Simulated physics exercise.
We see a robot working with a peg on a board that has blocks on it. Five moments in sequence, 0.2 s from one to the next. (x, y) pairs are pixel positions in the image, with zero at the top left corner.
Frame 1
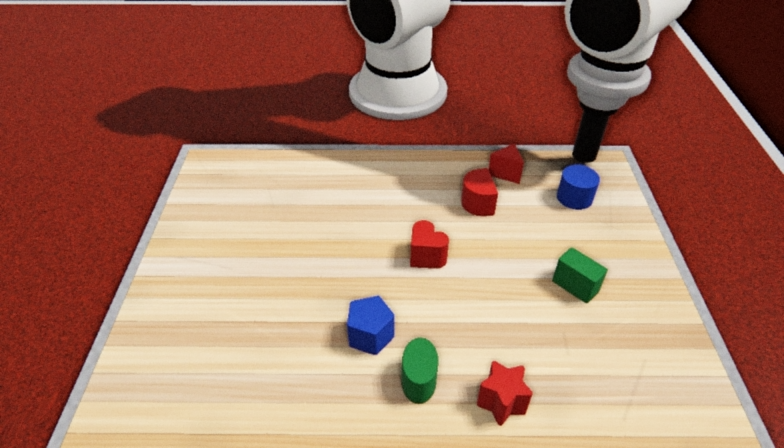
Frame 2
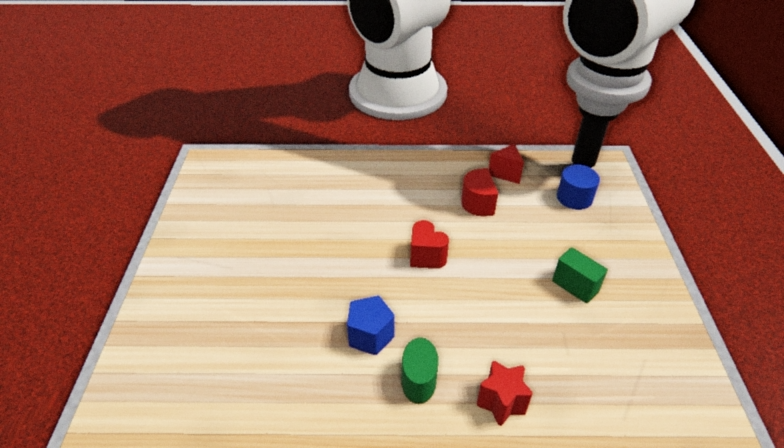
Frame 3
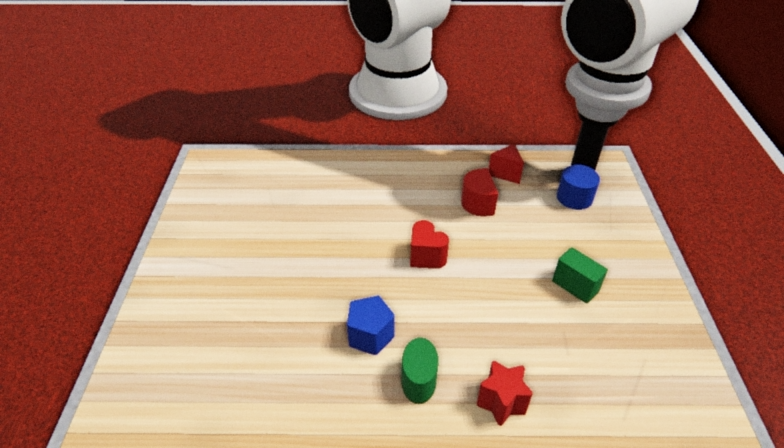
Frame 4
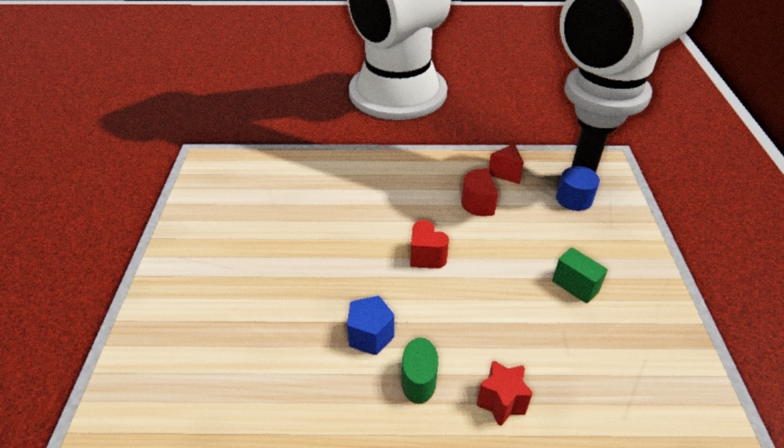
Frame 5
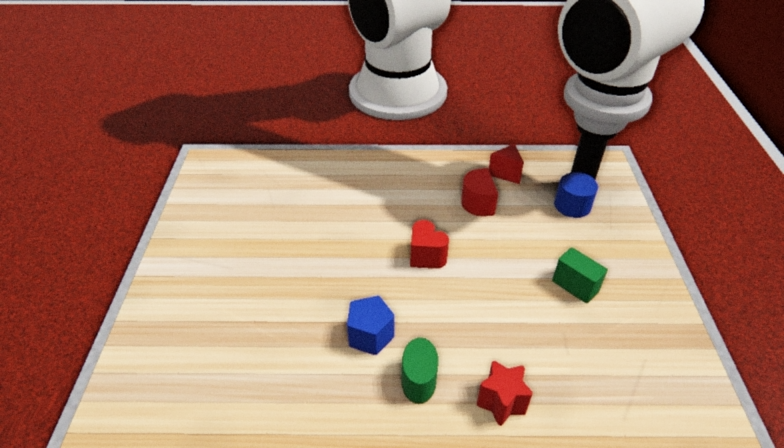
On a pale wooden board edged by red flooring, a robot arm holds a dark peg behind a blue disc, with red, green and blue blocks scattered around. The peg edges down toward the disc, then nudges it slightly toward the viewer, while the other blocks stay still.
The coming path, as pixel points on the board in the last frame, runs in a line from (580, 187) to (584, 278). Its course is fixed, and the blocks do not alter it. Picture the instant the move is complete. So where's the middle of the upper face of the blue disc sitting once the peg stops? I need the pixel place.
Most likely (555, 230).
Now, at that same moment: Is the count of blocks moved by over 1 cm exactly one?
It seems not.
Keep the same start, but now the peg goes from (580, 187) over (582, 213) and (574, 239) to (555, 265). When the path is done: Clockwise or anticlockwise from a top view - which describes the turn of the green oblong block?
Rotates counter-clockwise.
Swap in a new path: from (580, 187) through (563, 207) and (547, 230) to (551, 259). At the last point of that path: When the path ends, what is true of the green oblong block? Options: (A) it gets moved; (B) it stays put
Choice A: It gets moved.
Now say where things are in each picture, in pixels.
The first picture shows tip of the peg (584, 156), middles of tops, red three-sided block (510, 153), blue disc (581, 176), green oblong block (583, 264).
The second picture shows peg (584, 162), nothing pushed.
The third picture shows peg (583, 167), nothing pushed.
The fourth picture shows peg (582, 173), blue disc (581, 177).
The fifth picture shows peg (579, 183), red three-sided block (510, 153), blue disc (579, 183), green oblong block (583, 264).
What follows on the original path. One third of the way, peg (584, 208); blue disc (570, 209).
Two thirds of the way, peg (586, 238); blue disc (557, 227).
At the end, peg (587, 271); red three-sided block unmoved; blue disc (555, 230); green oblong block (581, 274).
